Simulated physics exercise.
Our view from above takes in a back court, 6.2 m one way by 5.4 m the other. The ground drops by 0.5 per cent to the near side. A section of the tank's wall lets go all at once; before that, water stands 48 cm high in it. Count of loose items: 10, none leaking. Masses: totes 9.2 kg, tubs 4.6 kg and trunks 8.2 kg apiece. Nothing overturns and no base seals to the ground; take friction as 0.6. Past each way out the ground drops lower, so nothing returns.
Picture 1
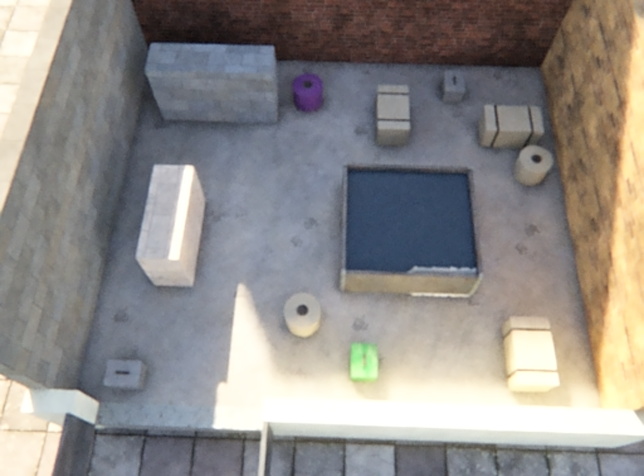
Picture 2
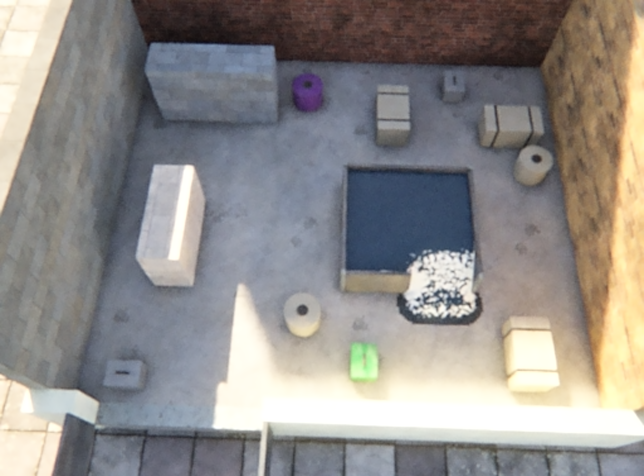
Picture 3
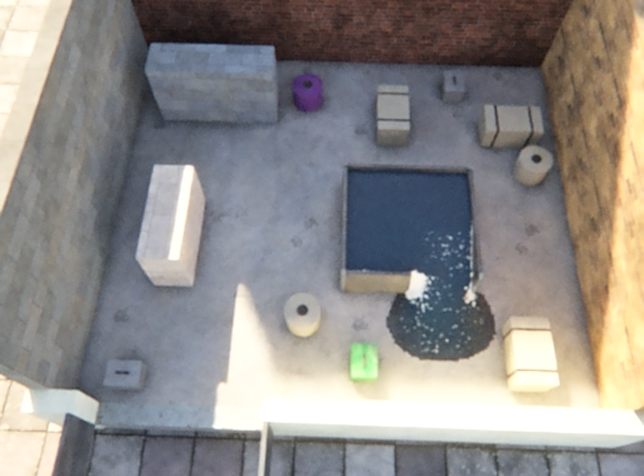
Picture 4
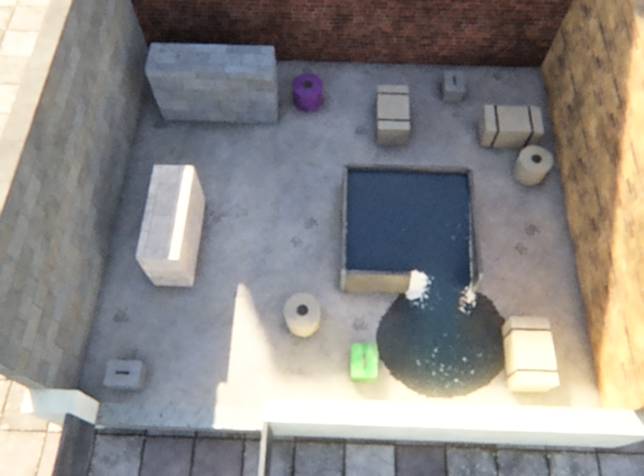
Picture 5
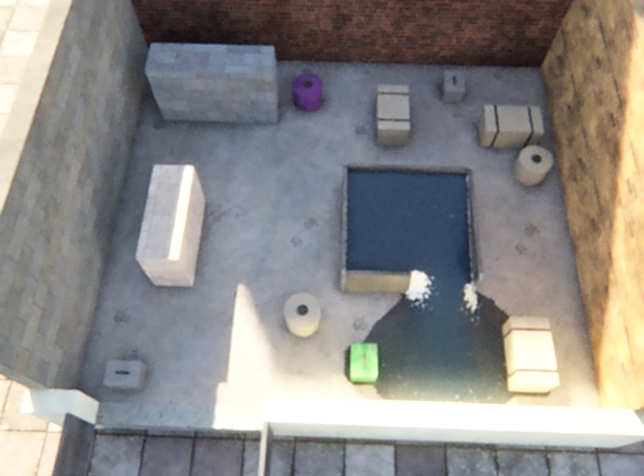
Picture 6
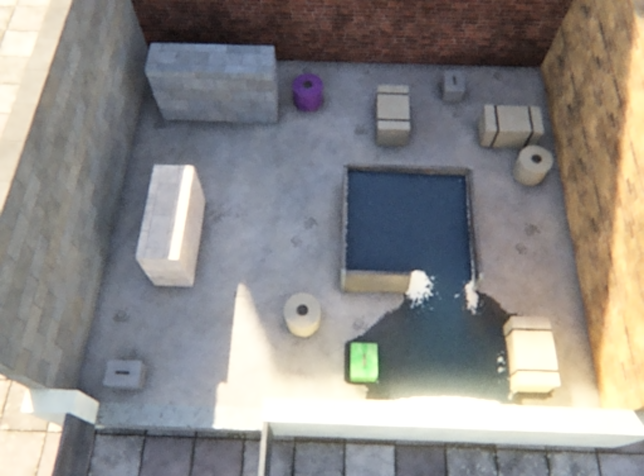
Water bursting through the near wall of a square tank and spreading across the courtyard floor around a motionless green tote.
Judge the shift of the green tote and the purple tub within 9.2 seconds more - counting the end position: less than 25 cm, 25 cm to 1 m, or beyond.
Outcome: My guess is the green tote shifts a moderate distance; my guess is the purple tub remains near its start.
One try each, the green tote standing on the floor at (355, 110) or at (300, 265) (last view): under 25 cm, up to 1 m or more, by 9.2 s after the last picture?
One try each gives this: It remains roughly in place, then it remains roughly in place.
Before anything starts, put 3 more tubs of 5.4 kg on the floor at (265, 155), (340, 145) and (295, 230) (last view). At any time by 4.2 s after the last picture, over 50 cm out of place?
Taking them in order: Not far enough, not far enough and not far enough.
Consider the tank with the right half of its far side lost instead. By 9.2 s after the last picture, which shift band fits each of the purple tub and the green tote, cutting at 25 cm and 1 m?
First the purple tub: It is carried a long way; as for the green tote, it holds steady.
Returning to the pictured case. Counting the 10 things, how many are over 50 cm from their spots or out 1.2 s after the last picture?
I get 1.
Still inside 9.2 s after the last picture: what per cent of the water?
Around 90 % of the water.
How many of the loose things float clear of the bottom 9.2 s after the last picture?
Count at that moment: 4.
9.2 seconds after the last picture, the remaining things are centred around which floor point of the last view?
They average out to somewhere around (347, 166).
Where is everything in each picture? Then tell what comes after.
The green tote at (364, 360), on the bottom; the purple tub at (308, 85), on the bottom; water covers 2.4 m2; 0 of 10 have shifted, in the first frame.
The green tote at (364, 360), on the bottom; the purple tub at (308, 85), on the bottom; 2.8 m2 under water; 0 of 10 have shifted, in the second frame.
The green tote at (364, 360), on the bottom; the purple tub at (308, 85) rests on the ground; 3.4 m2 under water; 0 of 10 have shifted, in the third frame.
The green tote at (364, 360), on the bottom; the purple tub at (308, 85) rests on the ground; water covers 4.1 m2; 0 of 10 have shifted, in the fourth frame.
The green tote at (364, 360), on the bottom; the purple tub at (308, 85) rests on the ground; 4.6 m2 under water; 0 of 10 have shifted, in the fifth frame.
The green tote at (364, 360) rests on the ground; the purple tub at (308, 85) rests on the ground; water covers 4.9 m2; 0 of 10 have shifted, in the sixth frame.
Then, 1.2 s after the last picture the green tote is near (349, 345), 0.3 m from its start, aground; the purple tub is near (308, 85), 0.0 m from its start, aground; 0 of 10 are out; 0 afloat.
Then, 3.8 s after the last picture the green tote is near (336, 326), 0.5 m from its start, aground; the purple tub is near (308, 85), 0.0 m from its start, aground; 0 of 10 are out; 2 afloat.
Then, 6.2 s after the last picture the green tote is near (336, 326), 0.5 m from its start, aground; the purple tub is near (308, 85), 0.0 m from its start, aground; 0 of 10 are out; 3 afloat.
Then, 9.2 s after the last picture the green tote is near (336, 326), 0.5 m from its start, aground; the purple tub is near (308, 85), 0.0 m from its start, aground; 0 of 10 are out; 4 afloat.
